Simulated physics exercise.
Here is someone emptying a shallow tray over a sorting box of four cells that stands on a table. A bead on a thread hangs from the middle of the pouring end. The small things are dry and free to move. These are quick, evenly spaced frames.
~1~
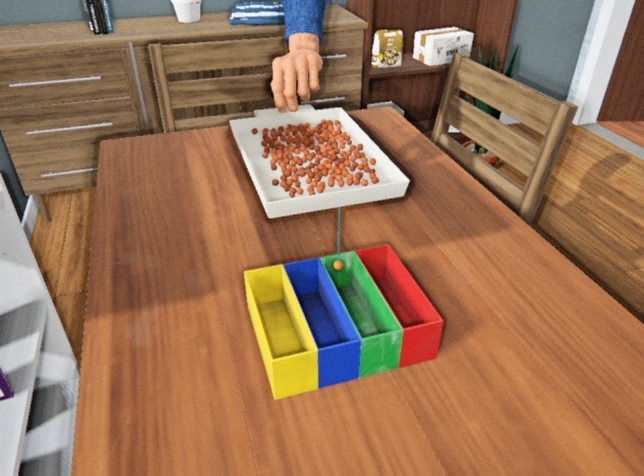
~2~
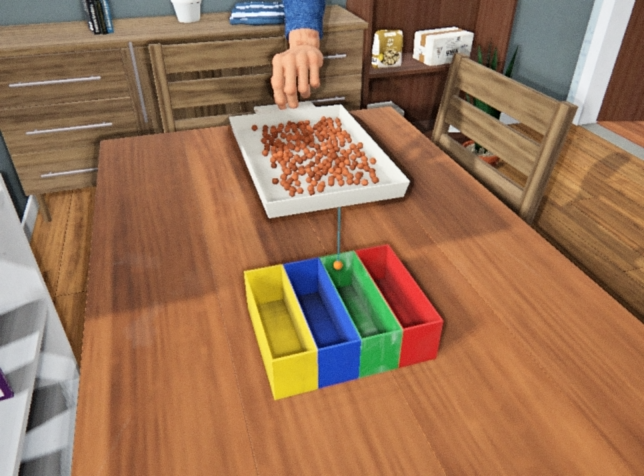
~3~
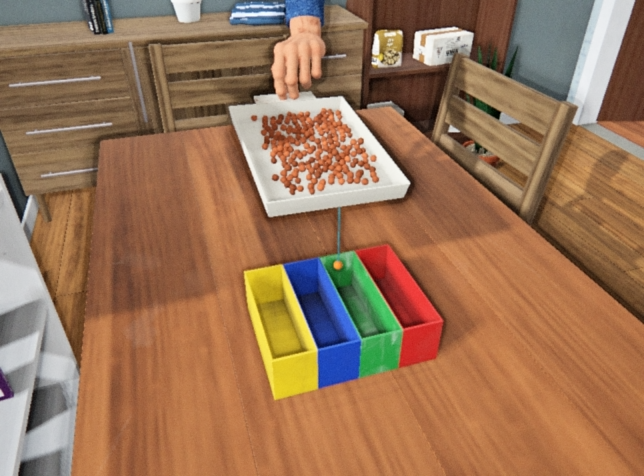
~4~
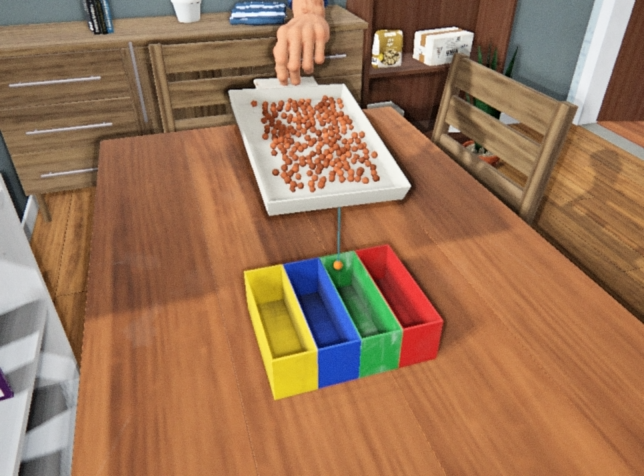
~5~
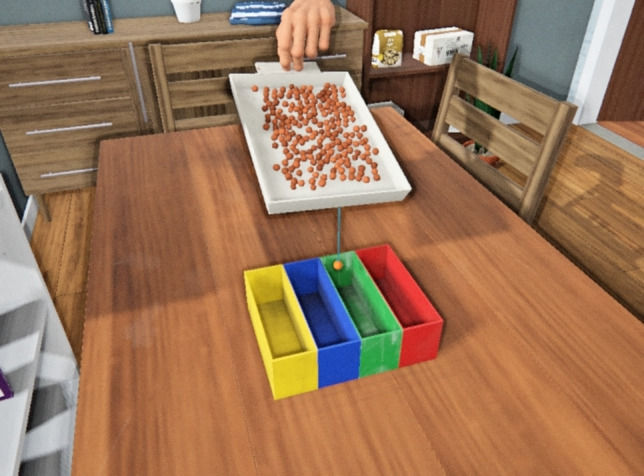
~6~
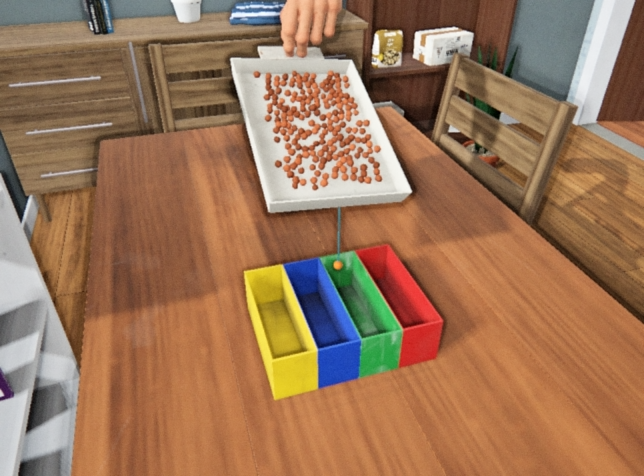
At a wooden table, a hand steadily raises the back of a tray of clay pellets.
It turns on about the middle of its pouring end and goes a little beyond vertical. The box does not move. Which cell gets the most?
It favours the red compartment.
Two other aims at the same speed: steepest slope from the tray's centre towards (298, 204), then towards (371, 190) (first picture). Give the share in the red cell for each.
About 0 and 70 per cent.
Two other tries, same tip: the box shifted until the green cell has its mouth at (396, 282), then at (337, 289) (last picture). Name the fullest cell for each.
In turn: The green cell; the red one.
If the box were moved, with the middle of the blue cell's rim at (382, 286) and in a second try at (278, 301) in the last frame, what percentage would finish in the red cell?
In turn 10 and 30 in a hundred.
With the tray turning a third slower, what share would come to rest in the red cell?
Some 50 per cent.
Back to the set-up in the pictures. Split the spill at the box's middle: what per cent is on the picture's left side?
Roughly 0 in a hundred.
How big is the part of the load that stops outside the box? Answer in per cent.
It comes to 20 per cent or so.
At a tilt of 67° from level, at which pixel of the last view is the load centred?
Roughly at (364, 169).
Shortly afterwards, tray tipped steeply; all but a few on the tray; only a few falling or outside the box.
Next, tray tipped past a quarter turn; the bulk on the tray; a little in the red cell; only a few in the green cell; only a few in the blue cell; only a few in the yellow cell; a little falling or outside the box.
Some moments later, tray tipped past a quarter turn; near a third in the red cell; near a quarter in the green cell; a little in the blue cell; only a few in the yellow cell; near a quarter falling or outside the box.
In the end, tray tipped past a quarter turn; near a third in the red cell; near a quarter in the green cell; a little in the blue cell; only a few in the yellow cell; near a quarter outside the box.
